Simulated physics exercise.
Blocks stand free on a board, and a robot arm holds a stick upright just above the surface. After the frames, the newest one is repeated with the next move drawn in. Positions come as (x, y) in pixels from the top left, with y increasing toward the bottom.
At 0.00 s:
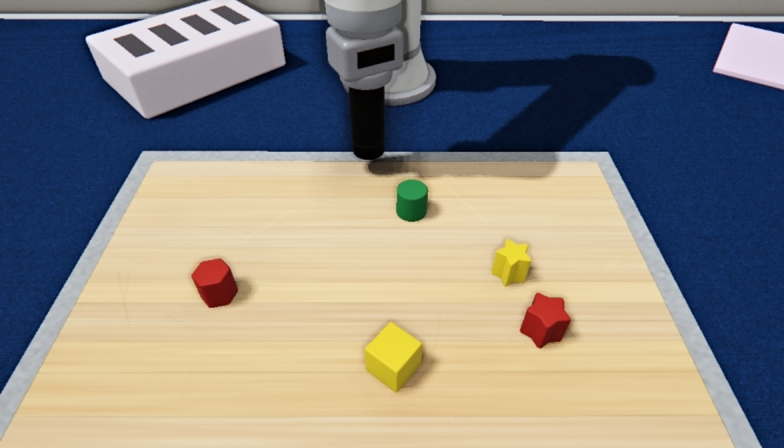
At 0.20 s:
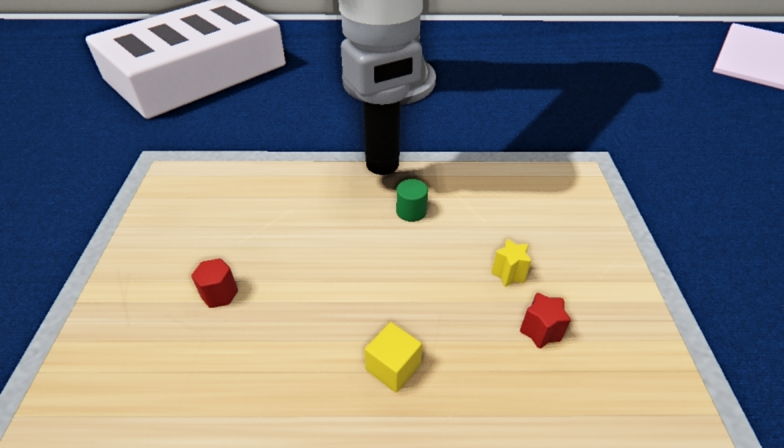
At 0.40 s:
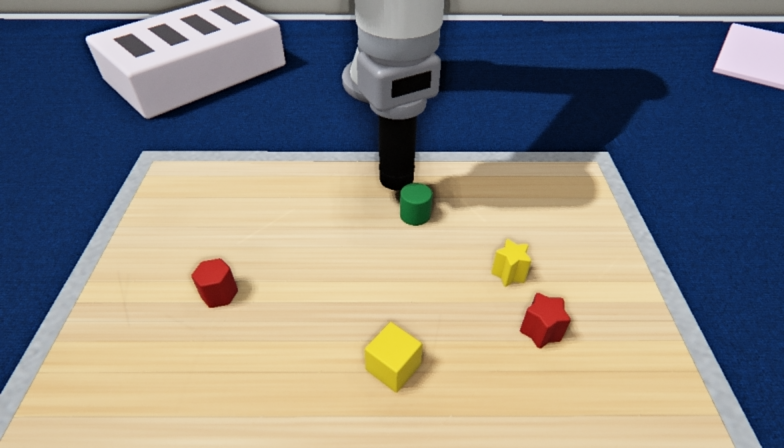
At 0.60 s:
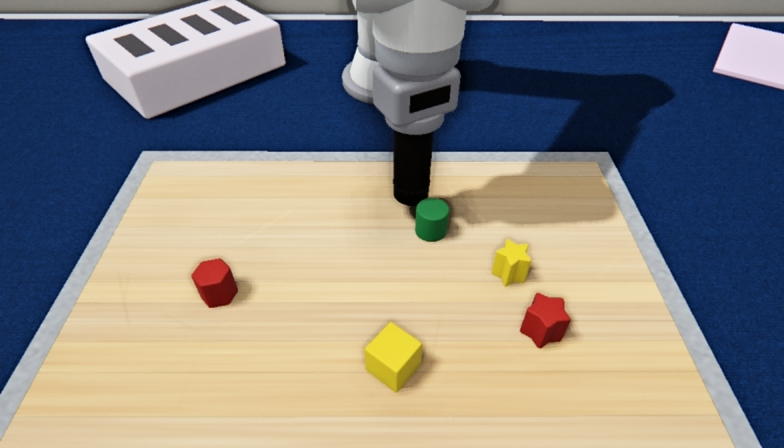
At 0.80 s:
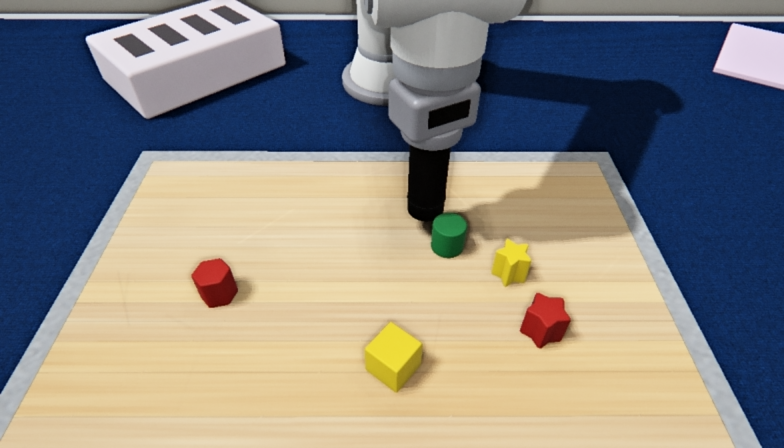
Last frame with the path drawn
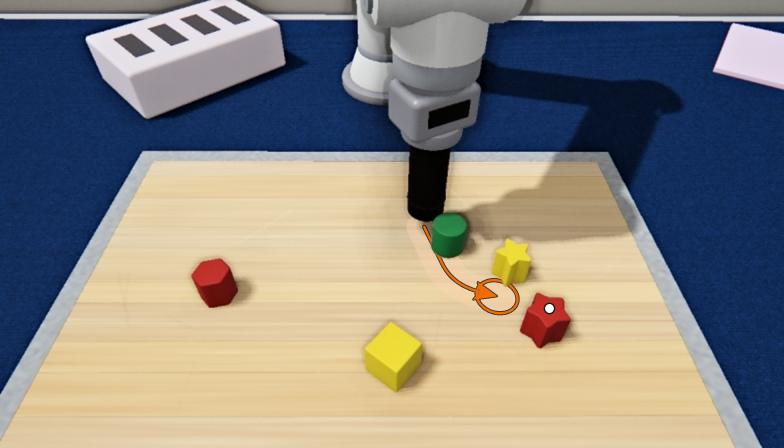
A robot arm holding a black stick moves down and right onto a wooden board, then pushes a green round block a short way toward a yellow star, while the red blocks and the other yellow block stay still.
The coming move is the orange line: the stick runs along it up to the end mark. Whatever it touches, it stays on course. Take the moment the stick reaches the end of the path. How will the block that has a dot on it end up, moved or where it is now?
By the last moment of the path, the block that has a dot on it has stayed put.
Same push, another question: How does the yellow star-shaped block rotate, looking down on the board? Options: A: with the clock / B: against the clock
The one that fits is B, against the clock.
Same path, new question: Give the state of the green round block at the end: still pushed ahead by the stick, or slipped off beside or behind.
By then it is in front of the stick.
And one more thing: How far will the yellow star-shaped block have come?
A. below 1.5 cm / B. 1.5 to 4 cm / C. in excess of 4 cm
Answer: B.
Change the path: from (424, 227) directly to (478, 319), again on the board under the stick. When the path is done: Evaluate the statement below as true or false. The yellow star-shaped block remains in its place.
False.
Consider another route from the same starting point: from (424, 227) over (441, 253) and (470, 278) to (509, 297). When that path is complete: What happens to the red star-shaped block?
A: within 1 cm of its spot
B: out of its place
B.
Path on the board, from (424, 227) by way of (437, 254) and (457, 282) to (497, 296); the dot is on the red star-shaped block.
What follows on the original path. One third of the way, stick (439, 237); green round block (474, 246).
Two thirds of the way, stick (460, 265); green round block (501, 265); yellow star-shaped block (530, 252), turned 30° anticlockwise.
At the end, stick (501, 280); green round block (544, 278); yellow star-shaped block (548, 253), turned 100° anticlockwise; red star-shaped block in place.
